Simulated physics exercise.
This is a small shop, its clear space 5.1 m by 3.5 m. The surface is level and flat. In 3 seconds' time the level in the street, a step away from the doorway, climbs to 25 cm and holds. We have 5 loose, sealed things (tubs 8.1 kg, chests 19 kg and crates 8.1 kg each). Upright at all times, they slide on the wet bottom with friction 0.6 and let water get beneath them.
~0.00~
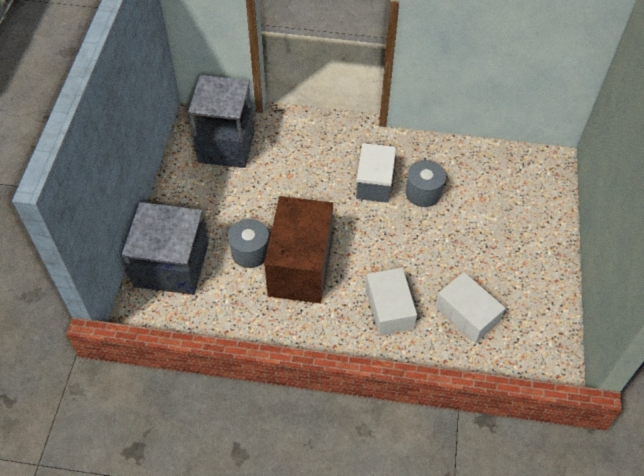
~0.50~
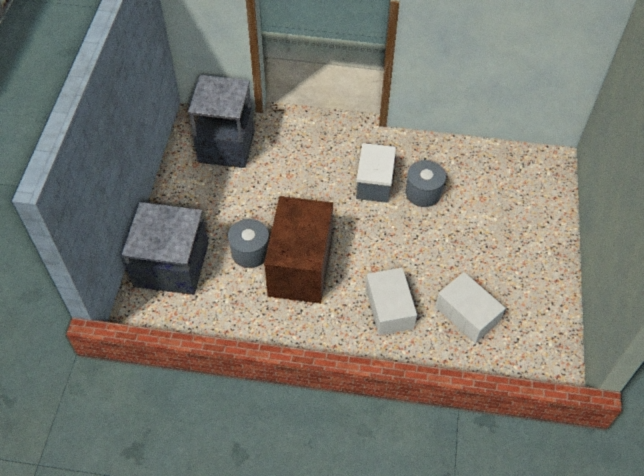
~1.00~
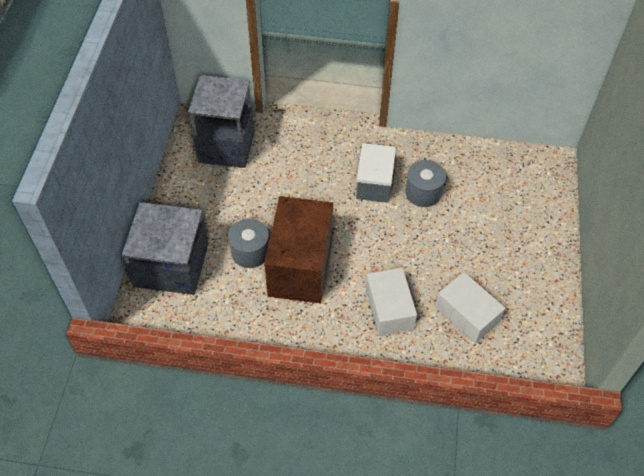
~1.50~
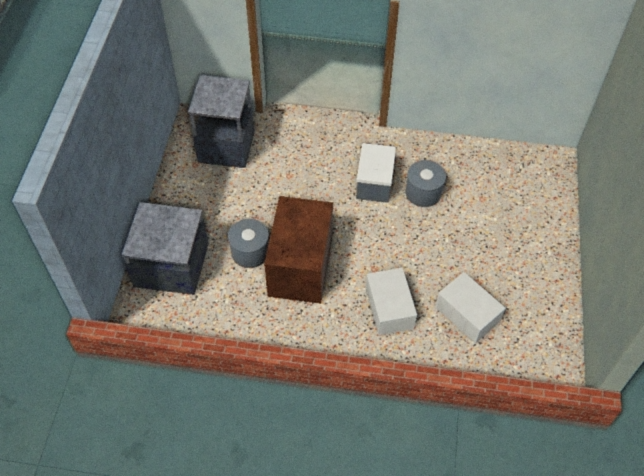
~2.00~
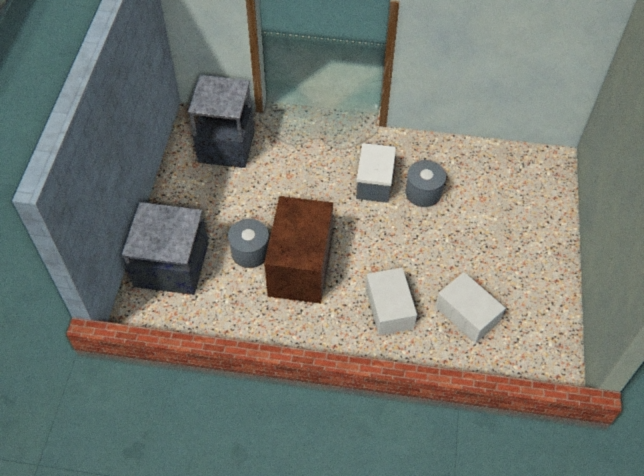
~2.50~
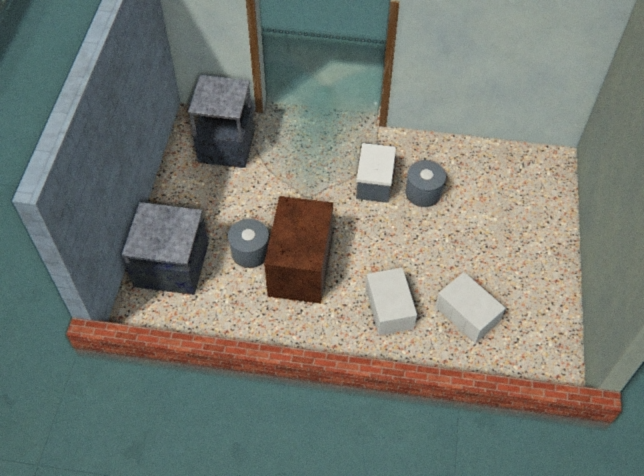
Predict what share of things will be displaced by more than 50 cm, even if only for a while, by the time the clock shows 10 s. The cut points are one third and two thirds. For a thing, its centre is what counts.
I expect the share that gets shoved will be two thirds or beyond.
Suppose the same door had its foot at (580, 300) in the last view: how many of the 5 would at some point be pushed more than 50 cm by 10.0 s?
The answer would then be 5.
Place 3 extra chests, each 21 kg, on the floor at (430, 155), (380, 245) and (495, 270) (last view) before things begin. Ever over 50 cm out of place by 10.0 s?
Result by item, in order: Inside the cutoff, beyond the cutoff, inside the cutoff.
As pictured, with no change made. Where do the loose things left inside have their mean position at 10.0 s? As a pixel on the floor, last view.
They're centred close to (467, 236).
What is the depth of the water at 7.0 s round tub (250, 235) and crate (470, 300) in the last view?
I'd estimate 9 cm for the first and 9 cm for the second.
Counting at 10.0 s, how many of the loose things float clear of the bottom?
By my count, 5.
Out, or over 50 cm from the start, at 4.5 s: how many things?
The count is 1.
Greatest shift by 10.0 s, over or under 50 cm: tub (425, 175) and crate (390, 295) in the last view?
First not as far, then farther.
After 3.5 s 0 of 5 are over 50 cm from their spots; 0 afloat.
After 4.5 s 1 of 5 are over 50 cm from their spots; 0 afloat.
After 7.0 s 4 of 5 are over 50 cm from their spots; 3 afloat.
After 10.0 s 4 of 5 are over 50 cm from their spots, and 4 have been at some point; 5 afloat.
